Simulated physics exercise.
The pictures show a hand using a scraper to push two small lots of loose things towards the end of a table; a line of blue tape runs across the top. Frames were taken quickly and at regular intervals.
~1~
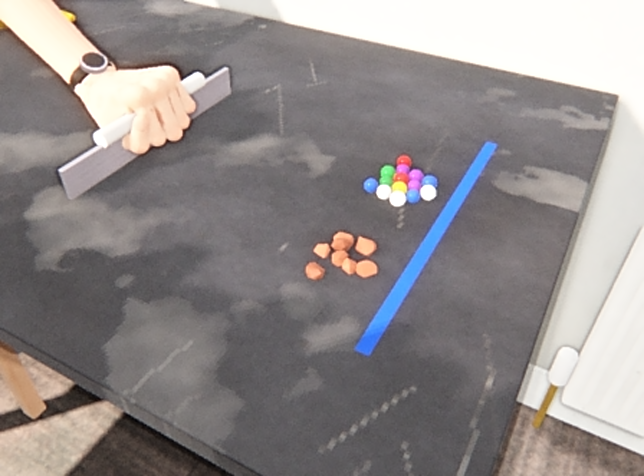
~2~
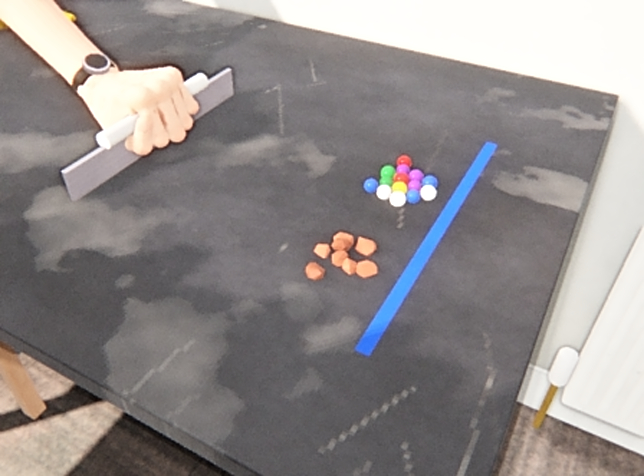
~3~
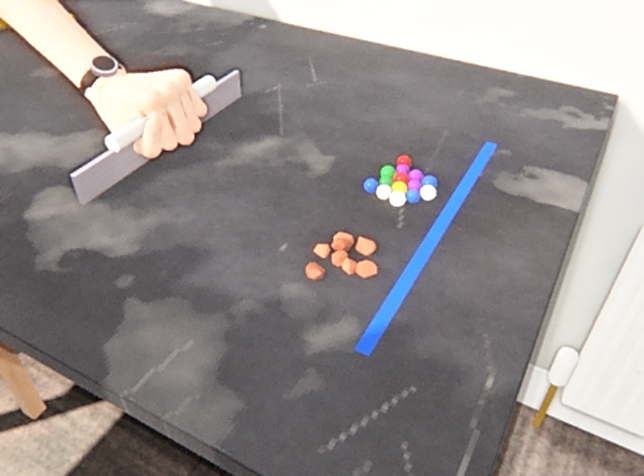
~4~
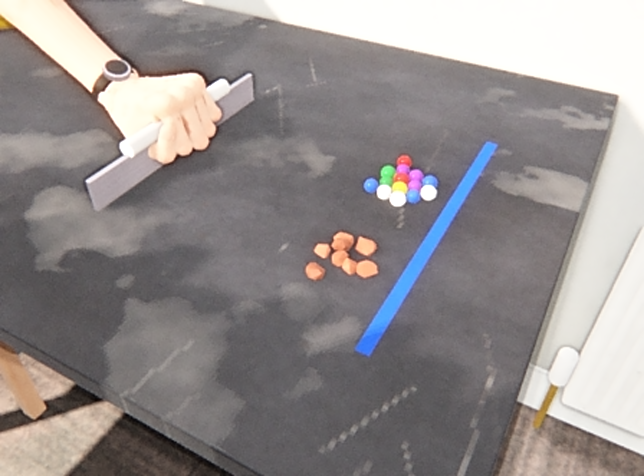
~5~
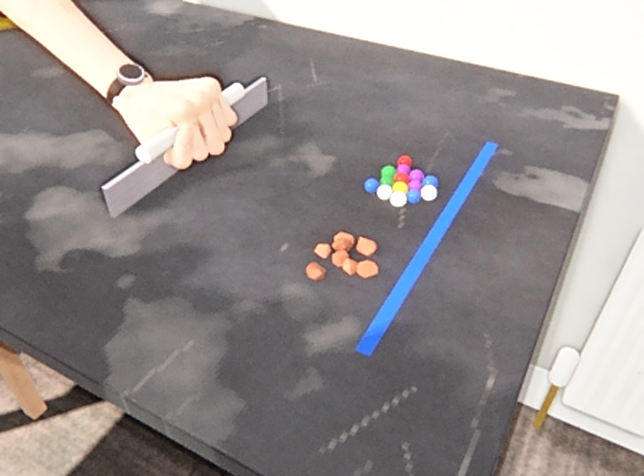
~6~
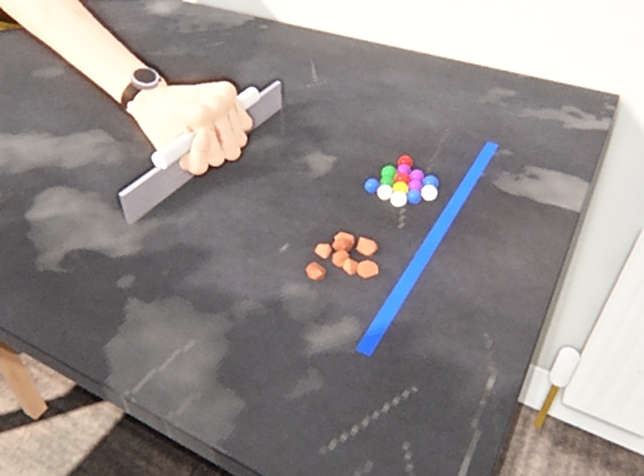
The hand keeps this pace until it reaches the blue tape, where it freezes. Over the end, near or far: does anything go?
Near handful, no; far handful, yes.
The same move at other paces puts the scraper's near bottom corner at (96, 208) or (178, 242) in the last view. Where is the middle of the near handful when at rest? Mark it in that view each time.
It would come to rest near (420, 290) the first time and near (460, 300) the second.
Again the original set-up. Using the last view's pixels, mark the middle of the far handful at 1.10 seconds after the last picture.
About (569, 249).
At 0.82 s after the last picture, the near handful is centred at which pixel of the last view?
The centre sits around (433, 290).
Then, 0.40 s after the last picture, scraper still moving, near (326, 166); near handful all on the table, its front near (367, 270); far handful all on the table, its front near (429, 193).
Then, 0.82 s after the last picture, scraper stopped at the blue tape; near handful all on the table, its front near (448, 304); far handful all on the table, its front near (505, 228).
Then, 1.10 s after the last picture, scraper stopped at the blue tape; near handful all on the table, its front near (449, 305); far handful a small part over the edge.
At rest, scraper stopped at the blue tape; near handful all on the table, its front near (449, 305); far handful all over the edge.
